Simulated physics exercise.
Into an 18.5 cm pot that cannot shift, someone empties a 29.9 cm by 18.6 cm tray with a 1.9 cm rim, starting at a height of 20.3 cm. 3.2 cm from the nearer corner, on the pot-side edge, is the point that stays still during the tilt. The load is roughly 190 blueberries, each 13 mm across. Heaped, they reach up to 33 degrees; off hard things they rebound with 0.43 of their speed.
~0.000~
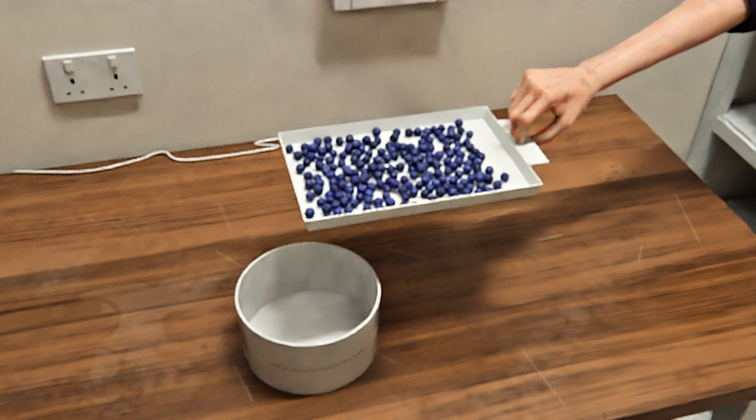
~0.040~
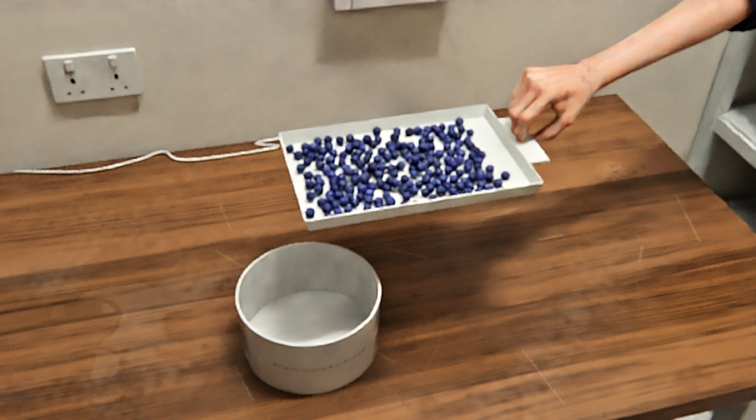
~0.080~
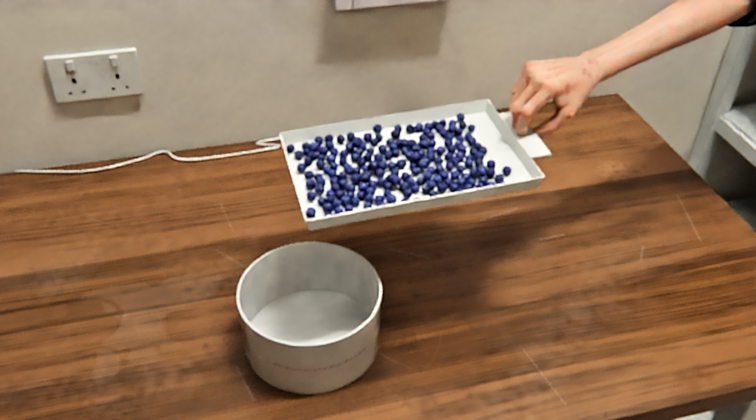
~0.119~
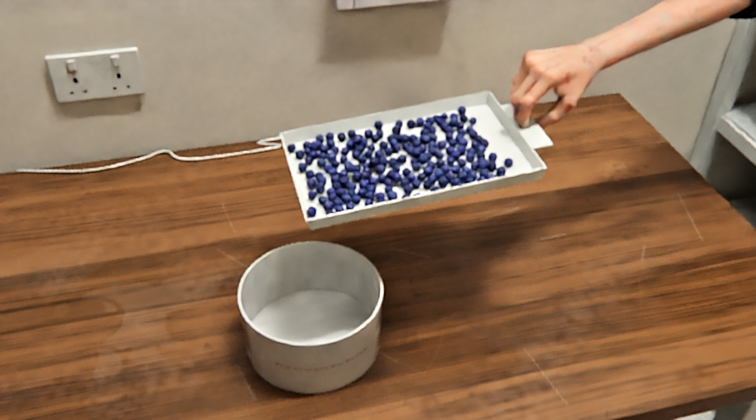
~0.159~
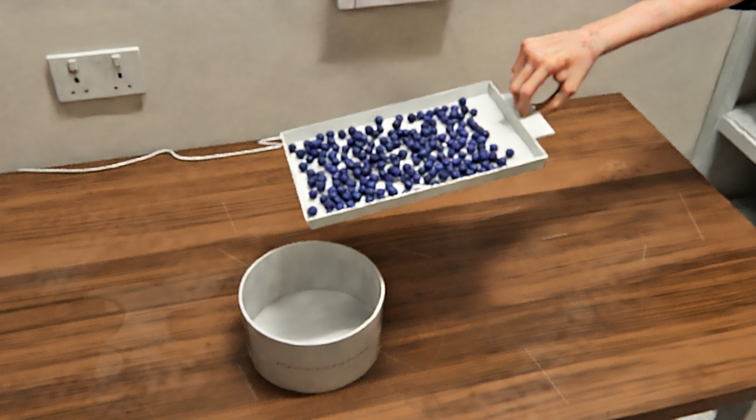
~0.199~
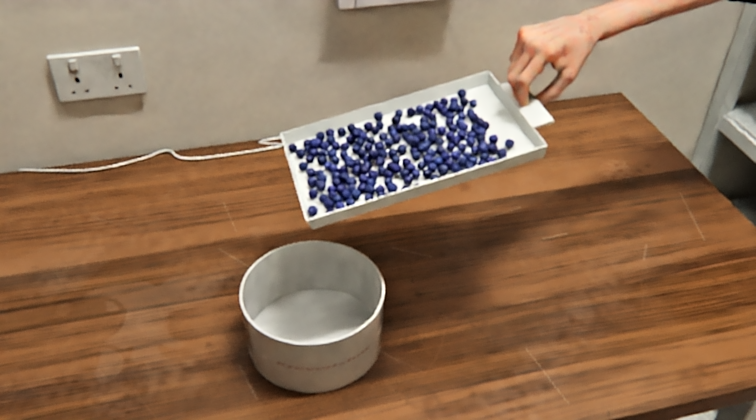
To begin with, a hand at the right holds a shallow white tray of small dark blue balls nearly level above a wooden table, beside a round pale pot. The hand then raises the tray's right end, slanting it gently down to the left, while the balls barely shift.
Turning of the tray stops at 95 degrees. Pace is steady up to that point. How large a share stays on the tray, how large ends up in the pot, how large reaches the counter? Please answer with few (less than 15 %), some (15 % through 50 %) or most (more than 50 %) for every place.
Tray: Few, pot: Some, counter: Most.
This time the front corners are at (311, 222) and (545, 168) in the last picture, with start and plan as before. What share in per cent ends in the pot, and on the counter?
You'd end with pot at 65 and counter at 35.
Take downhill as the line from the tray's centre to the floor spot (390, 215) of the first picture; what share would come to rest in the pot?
Some 55 per cent.
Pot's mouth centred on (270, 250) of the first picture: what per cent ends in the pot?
Roughly 85 per cent.
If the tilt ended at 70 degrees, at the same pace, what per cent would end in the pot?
Roughly 0 %.
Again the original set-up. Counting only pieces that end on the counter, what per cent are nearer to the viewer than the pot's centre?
Share: Roughly 10 %.
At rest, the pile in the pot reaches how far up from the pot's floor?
2.5 cm.
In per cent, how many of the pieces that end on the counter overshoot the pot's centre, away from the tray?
Around 90 per cent, give or take.
After 0.70 s, tilt 51 degrees; the tray holds 100 %, the pot 0 %.
After 1.03 s, tilt 78 degrees; the tray holds 100 %, the pot 0 %.
After 1.46 s, tilt 95 degrees; the tray holds 10 %, the pot 25 %.
At rest (2.4 s), tray 0 %, pot 35 %, counter 65 %.
